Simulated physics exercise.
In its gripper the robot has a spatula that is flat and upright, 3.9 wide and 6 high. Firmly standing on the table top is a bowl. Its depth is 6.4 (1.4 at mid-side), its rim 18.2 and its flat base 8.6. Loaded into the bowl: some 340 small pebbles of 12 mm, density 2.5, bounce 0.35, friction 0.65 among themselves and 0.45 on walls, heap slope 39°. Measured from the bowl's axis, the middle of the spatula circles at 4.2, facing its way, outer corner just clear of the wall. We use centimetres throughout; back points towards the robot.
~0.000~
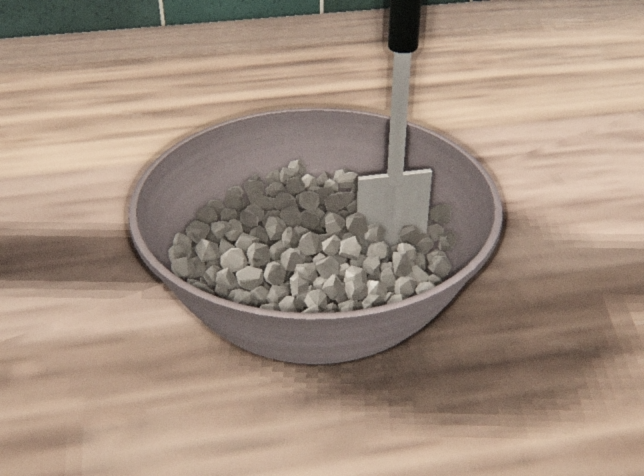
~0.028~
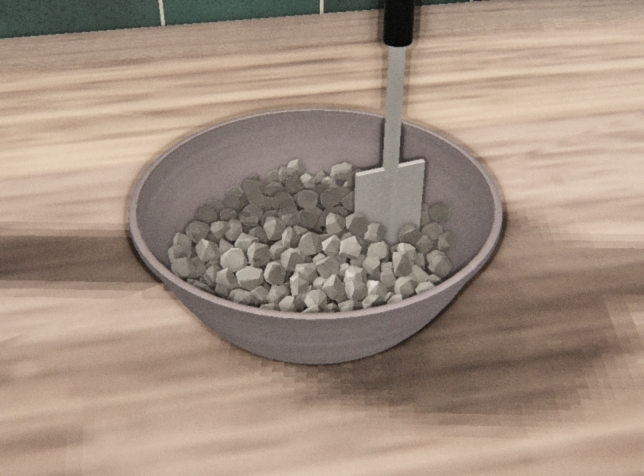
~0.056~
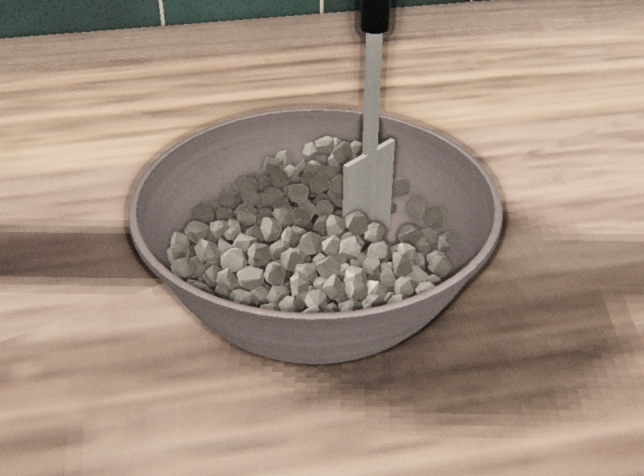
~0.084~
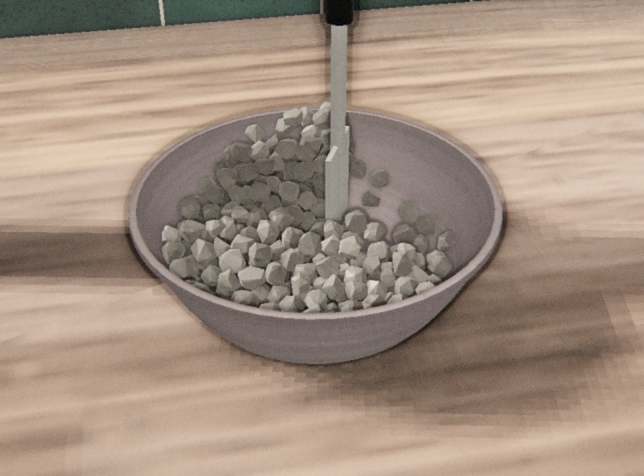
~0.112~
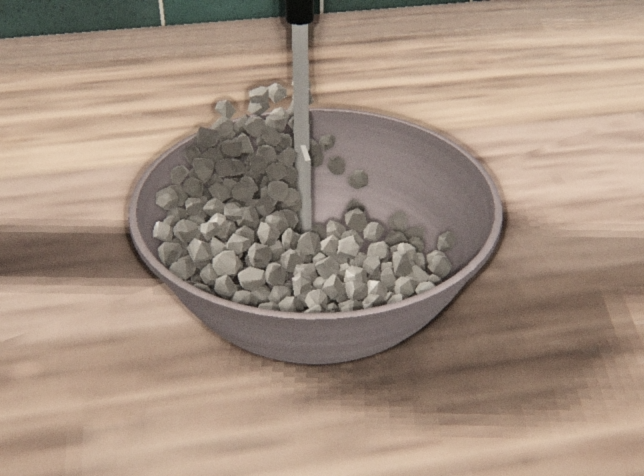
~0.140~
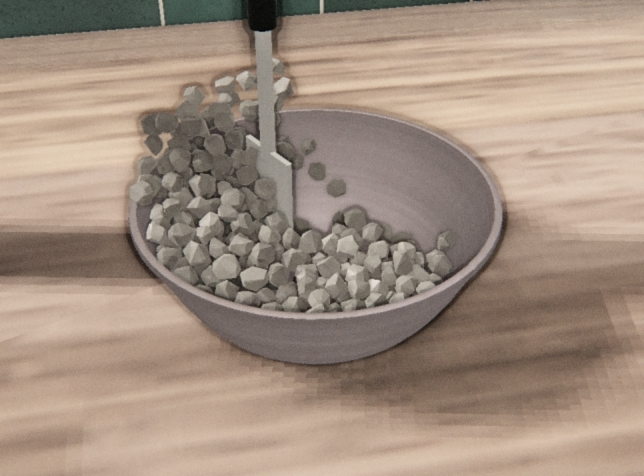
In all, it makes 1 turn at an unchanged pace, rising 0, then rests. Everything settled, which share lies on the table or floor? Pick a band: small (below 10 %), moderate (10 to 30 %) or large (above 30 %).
Large, above 30 %.
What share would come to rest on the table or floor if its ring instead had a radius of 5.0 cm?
That would come to roughly 40 percent.
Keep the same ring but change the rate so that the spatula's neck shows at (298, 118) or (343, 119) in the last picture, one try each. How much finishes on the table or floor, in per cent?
Roughly 30 and 15 percent, in that order.
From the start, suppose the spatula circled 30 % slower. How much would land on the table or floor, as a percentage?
20 %.
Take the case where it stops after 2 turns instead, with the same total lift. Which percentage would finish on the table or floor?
Roughly 55 percent would end up there.
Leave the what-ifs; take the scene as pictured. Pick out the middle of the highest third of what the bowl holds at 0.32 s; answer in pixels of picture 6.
Top-third centre at approx. (432, 237).
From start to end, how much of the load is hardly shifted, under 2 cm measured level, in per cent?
I'd say something near 5 percent.
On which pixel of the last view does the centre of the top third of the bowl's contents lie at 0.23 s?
Centre of upper third: Approx. (246, 267) px.
After 0.23 s, 206° round, highest piece 13 above the table; 294 in the bowl, 45 in flight or on the tool.
After 0.32 s, 296° round, highest piece 13 above the table; 253 in the bowl, 39 on the table or floor, 47 in flight or on the tool.
After 0.57 s, 0° round, highest piece 7 above the table; 208 in the bowl, 130 on the table or floor, 1 in flight or on the tool.
After 1.27 s, 0° round, highest piece 6 above the table; 208 in the bowl, 131 on the table or floor.
In the end, 208 in the bowl, 131 on the table or floor. That is 39 % on the table or floor.
